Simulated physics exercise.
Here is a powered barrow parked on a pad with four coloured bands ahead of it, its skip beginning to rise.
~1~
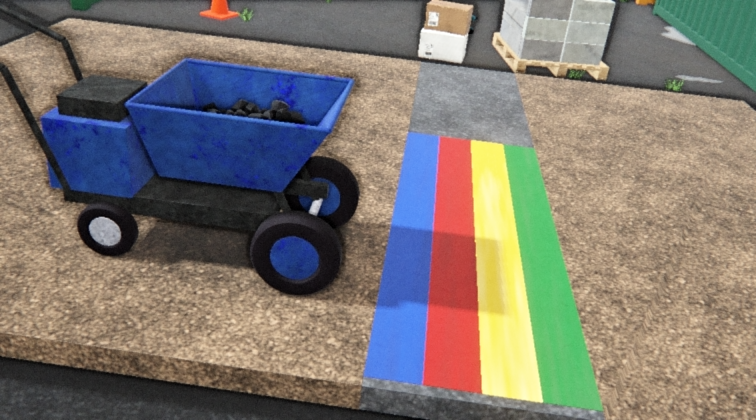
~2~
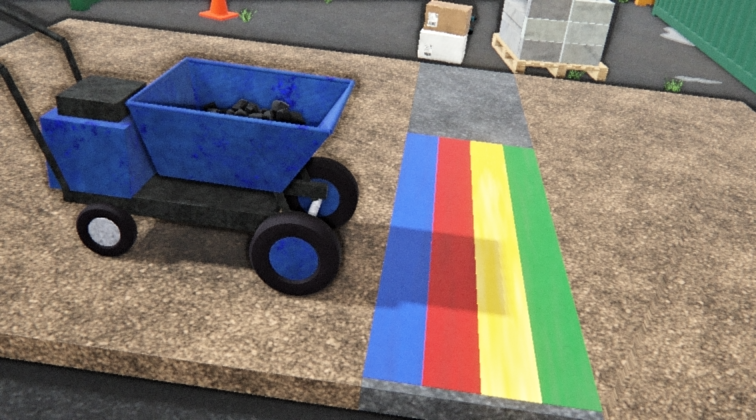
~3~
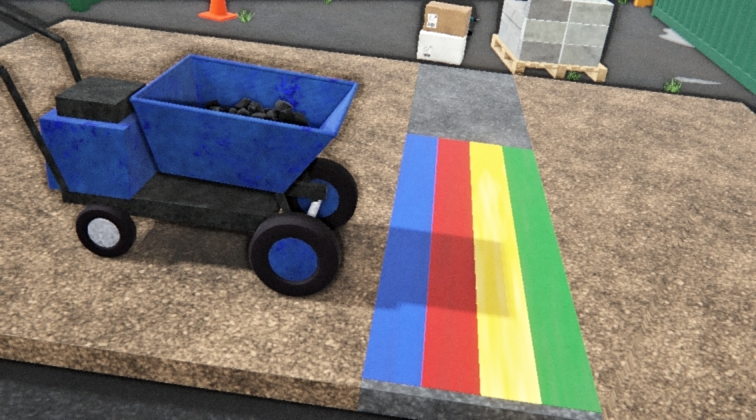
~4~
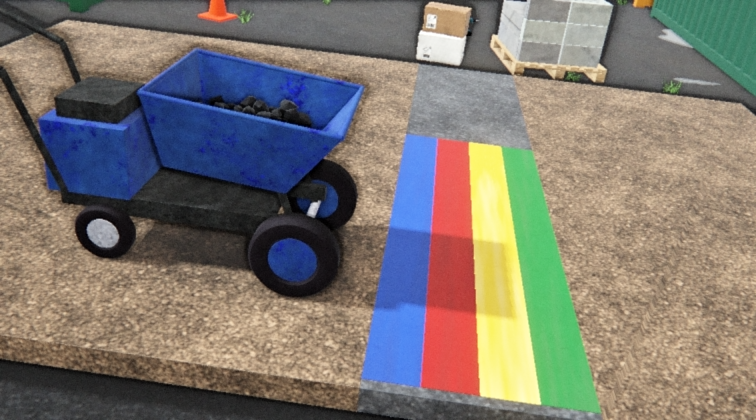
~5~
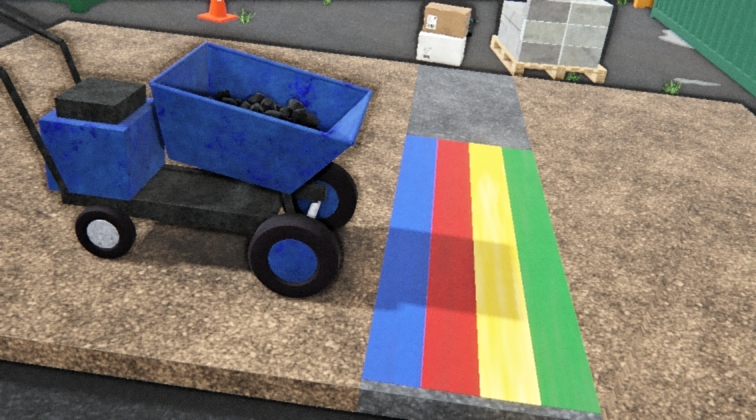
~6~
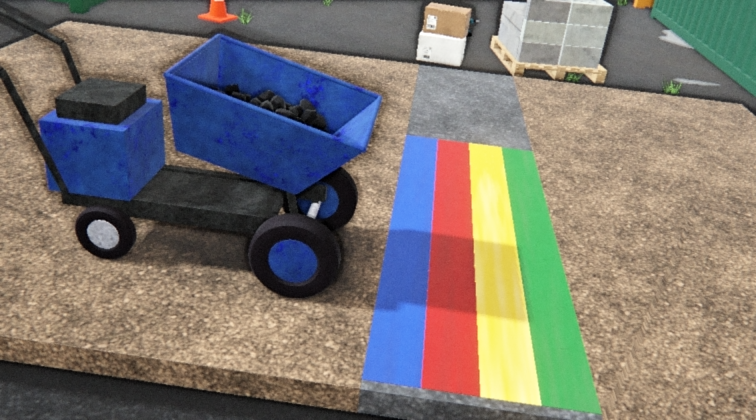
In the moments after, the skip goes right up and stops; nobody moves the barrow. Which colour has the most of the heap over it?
Most covered: The red band.
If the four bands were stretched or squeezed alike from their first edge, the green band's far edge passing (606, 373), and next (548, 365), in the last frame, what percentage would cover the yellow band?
First some 20, then 30 per cent.
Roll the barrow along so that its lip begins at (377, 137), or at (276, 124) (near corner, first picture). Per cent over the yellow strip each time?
Roughly 40 per cent, and 10 per cent.
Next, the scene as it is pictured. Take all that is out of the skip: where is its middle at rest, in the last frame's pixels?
Close to (470, 275).
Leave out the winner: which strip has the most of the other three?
Second comes the yellow strip.
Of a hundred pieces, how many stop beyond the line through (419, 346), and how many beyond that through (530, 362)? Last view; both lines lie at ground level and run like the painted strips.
Near 80 % and 10 %.
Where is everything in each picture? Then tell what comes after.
In the first picture, lip of the skip at (329, 131), level; top of the load at (245, 133), lumps of coal; blue strip at (399, 335); red strip at (453, 343); yellow strip at (508, 351); green strip at (563, 359).
In the second picture, lip of the skip at (330, 132), level; top of the load at (245, 133).
In the third picture, lip of the skip at (334, 135), tipped barely; top of the load at (248, 132).
In the fourth picture, lip of the skip at (342, 138), tipped a little; top of the load at (234, 122).
In the fifth picture, lip of the skip at (352, 143), tipped a little; top of the load at (242, 119).
In the sixth picture, lip of the skip at (363, 150), tipped a little; top of the load at (251, 115); blue strip at (397, 338); red strip at (451, 346); yellow strip at (506, 354); green strip at (561, 362).
Soon, skip tipped steeply; all in the skip.
A while on, skip tipped steeply; nearly all in the skip; a stray few over the red strip.
Towards the end, skip tipped right over; about a third in the skip; about a third over the red strip; about a quarter over the yellow strip; a small part over the green strip; a stray few off the paint.
Finally, skip tipped right over; a small part in the skip; a small part over the blue strip; about half over the red strip; about a quarter over the yellow strip; a small part over the green strip; a stray few off the paint.
